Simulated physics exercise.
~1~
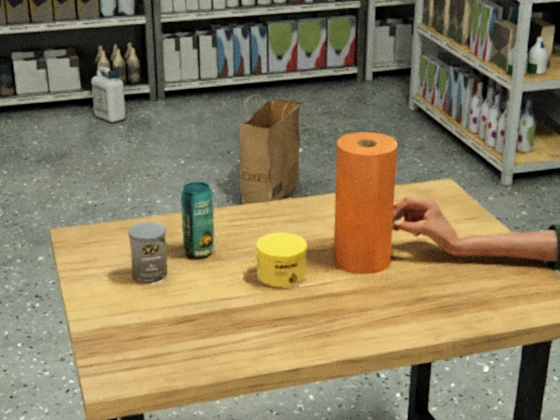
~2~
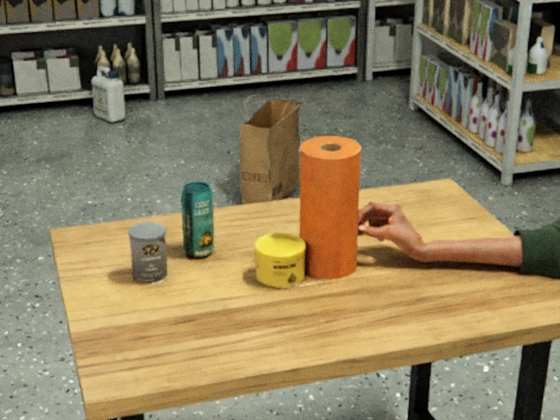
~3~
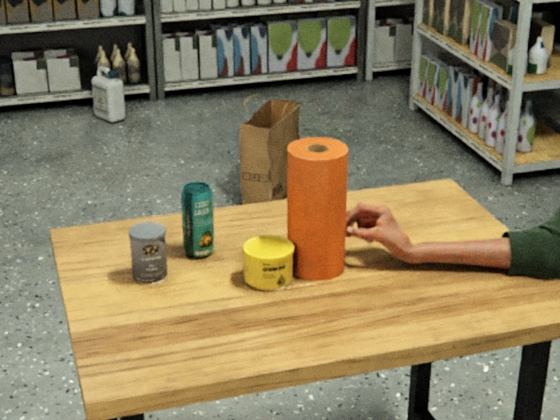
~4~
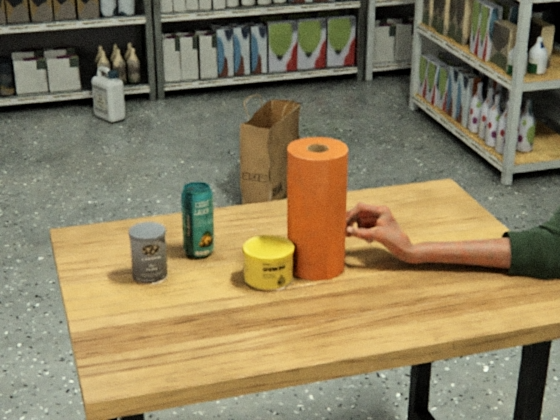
A hand reaches in from the right toward a tall orange roll standing on a wooden table, seen from slightly above in a room lined with stocked shelves. To the left of the roll sit a low yellow tub, a turquoise can and a grey tin, with a brown paper bag on the speckled floor behind. The fingers push the roll leftward, upright, until it is up against the tub. Both then slide a little farther left, and everything stops. The roll ends still standing beside the tub, while the can and tin have stayed put.
